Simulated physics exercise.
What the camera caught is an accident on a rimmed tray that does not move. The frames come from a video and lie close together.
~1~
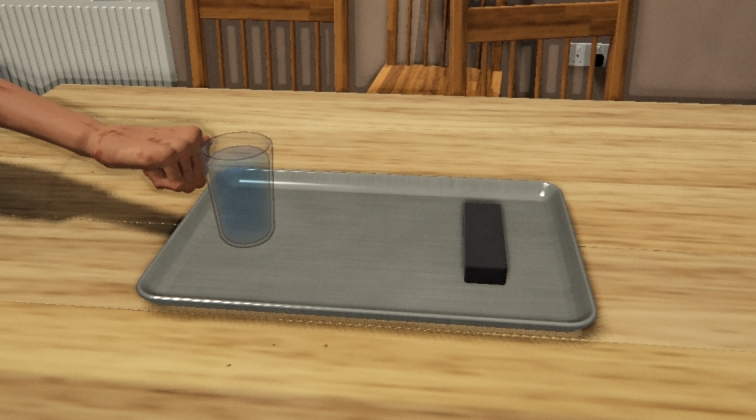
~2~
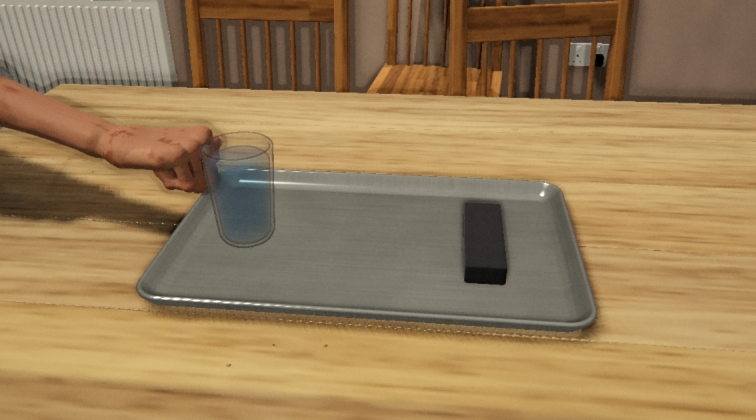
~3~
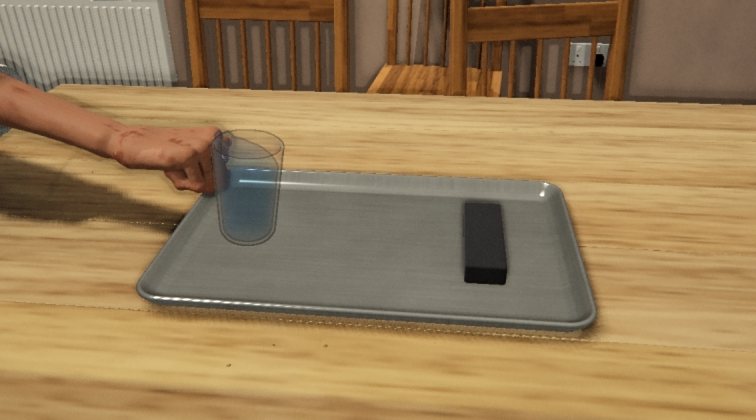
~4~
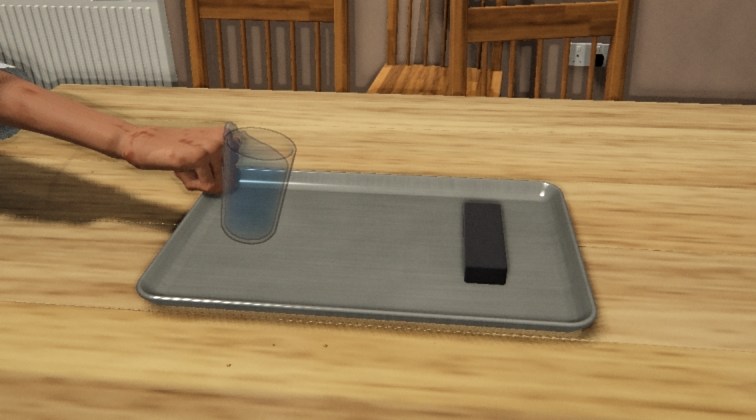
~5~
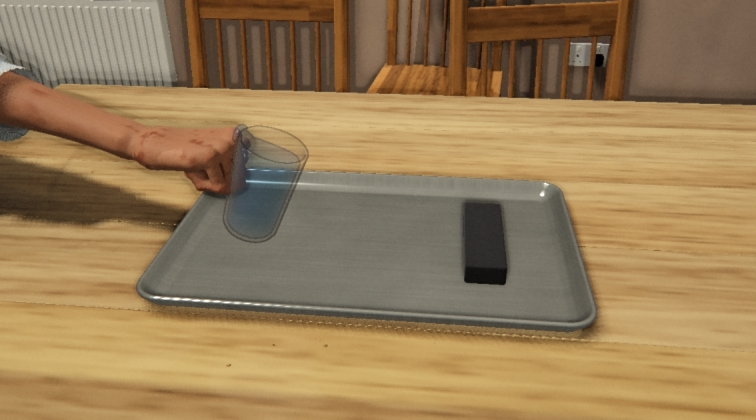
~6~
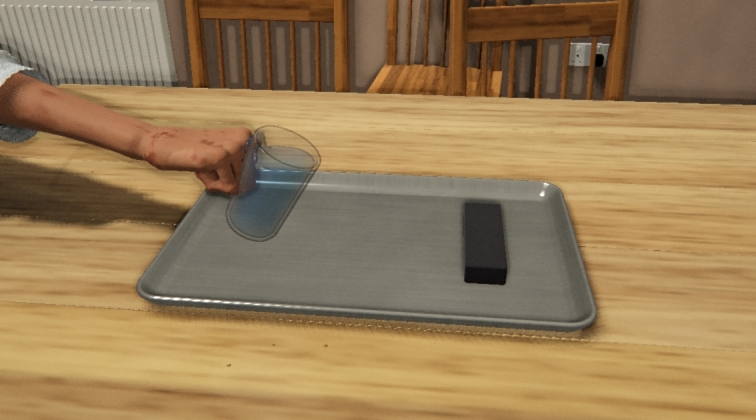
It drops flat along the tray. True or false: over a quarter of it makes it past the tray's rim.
False.
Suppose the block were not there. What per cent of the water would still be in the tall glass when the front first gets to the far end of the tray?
About 45 %.
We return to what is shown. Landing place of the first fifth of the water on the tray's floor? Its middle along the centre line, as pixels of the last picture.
Roughly at pixel (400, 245) in the last picture.
A moment on, the tall glass lies on its side and 89 per cent is in the glass, 2 on the tray and 9 above or beyond its rim.
Next, the tall glass lies on its side and 51 per cent is in the glass, 40 on the tray and 9 above or beyond its rim.
Then the tall glass lies on its side and 28 per cent is in the glass, 43 on the tray and 29 above or beyond its rim.
Later the tall glass lies on its side and 15 per cent is in the glass, 75 on the tray and 11 above or beyond its rim.
Finally, 91 per cent is held by tray and glass, 9 is off the tray.
